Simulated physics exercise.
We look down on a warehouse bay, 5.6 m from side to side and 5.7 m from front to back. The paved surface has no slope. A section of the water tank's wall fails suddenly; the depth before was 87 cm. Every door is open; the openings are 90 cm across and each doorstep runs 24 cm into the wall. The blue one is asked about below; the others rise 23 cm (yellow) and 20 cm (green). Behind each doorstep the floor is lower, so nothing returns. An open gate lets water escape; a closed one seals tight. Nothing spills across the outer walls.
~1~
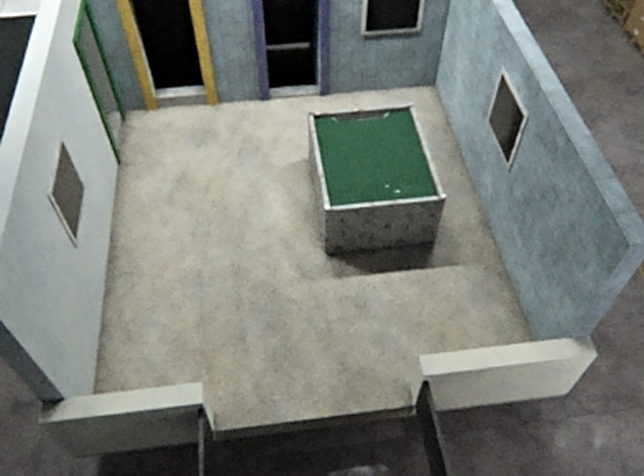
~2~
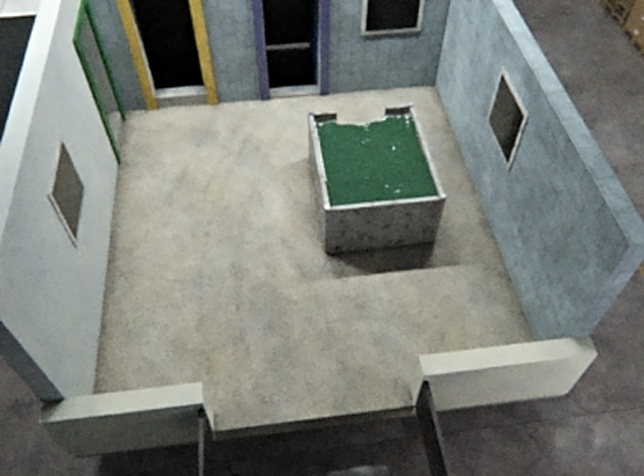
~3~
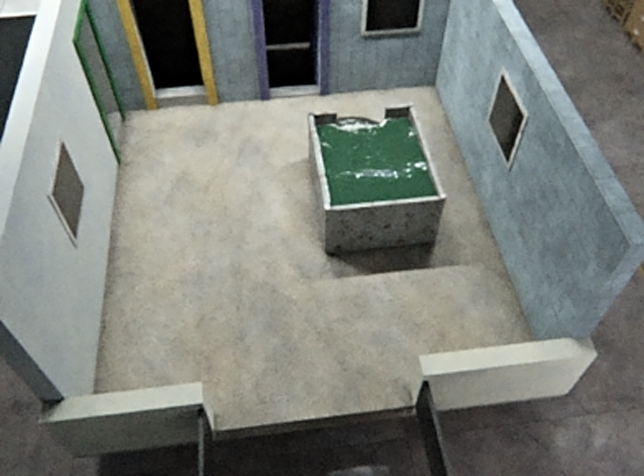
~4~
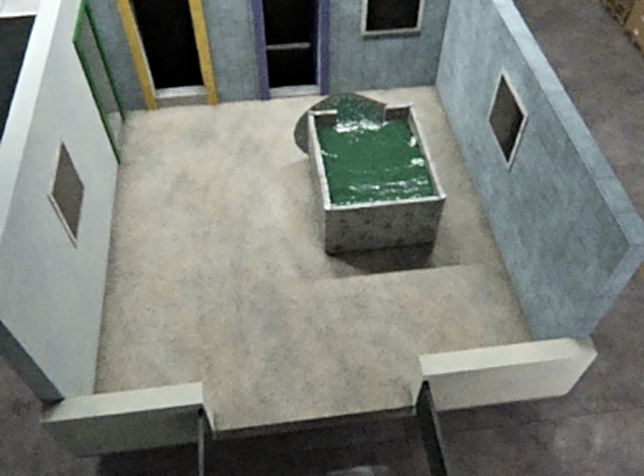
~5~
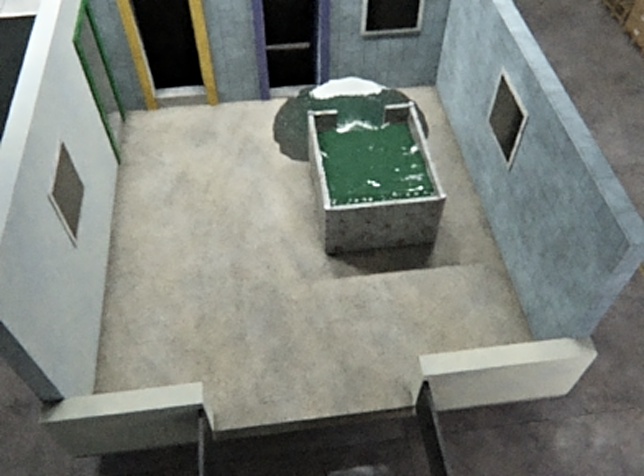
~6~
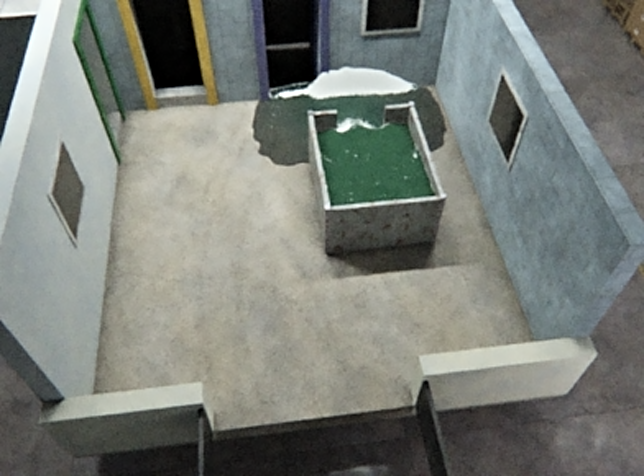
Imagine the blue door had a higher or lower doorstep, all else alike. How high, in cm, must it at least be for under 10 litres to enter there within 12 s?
About 33 cm.
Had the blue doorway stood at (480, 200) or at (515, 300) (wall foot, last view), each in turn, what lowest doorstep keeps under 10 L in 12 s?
About 5.5 and 8.5 cm.
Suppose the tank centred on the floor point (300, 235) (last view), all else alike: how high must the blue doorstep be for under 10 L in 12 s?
Some 35 cm.
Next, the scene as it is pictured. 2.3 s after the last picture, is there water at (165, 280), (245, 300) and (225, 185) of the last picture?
In that order: Still dry, dry, dry.
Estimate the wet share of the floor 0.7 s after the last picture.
Near 20 per cent is wet.
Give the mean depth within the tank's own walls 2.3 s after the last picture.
About 37 cm.
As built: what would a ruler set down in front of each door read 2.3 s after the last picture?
In cm: Yellow 5, blue 17, green 19.
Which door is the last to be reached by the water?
Last comes the green one.
Then, 0.7 s after the last picture water covers 20 % of the floor, deepest (56 cm) near (437, 89); 26 cm at the blue door, 97 litres in over its 5 cm doorstep.
Then, 2.3 s after the last picture water covers 40 % of the floor, deepest (29 cm) near (351, 153); 17 cm at the blue door, 277 litres in over its 5 cm doorstep.
Then, 11.3 s after the last picture water covers 100 % of the floor, deepest (8 cm) near (137, 215); 7 cm at the blue door, 453 litres in over its 5 cm doorstep.
At the blue door as built, the water peaked near 26 cm, 0.5 s after the last picture.
Run again over the same 12 s with other heights there, 17 litres in over 30.5 cm, 5 litres over 35.5 cm. The limit of 10 litres is kept from about 33 cm up.
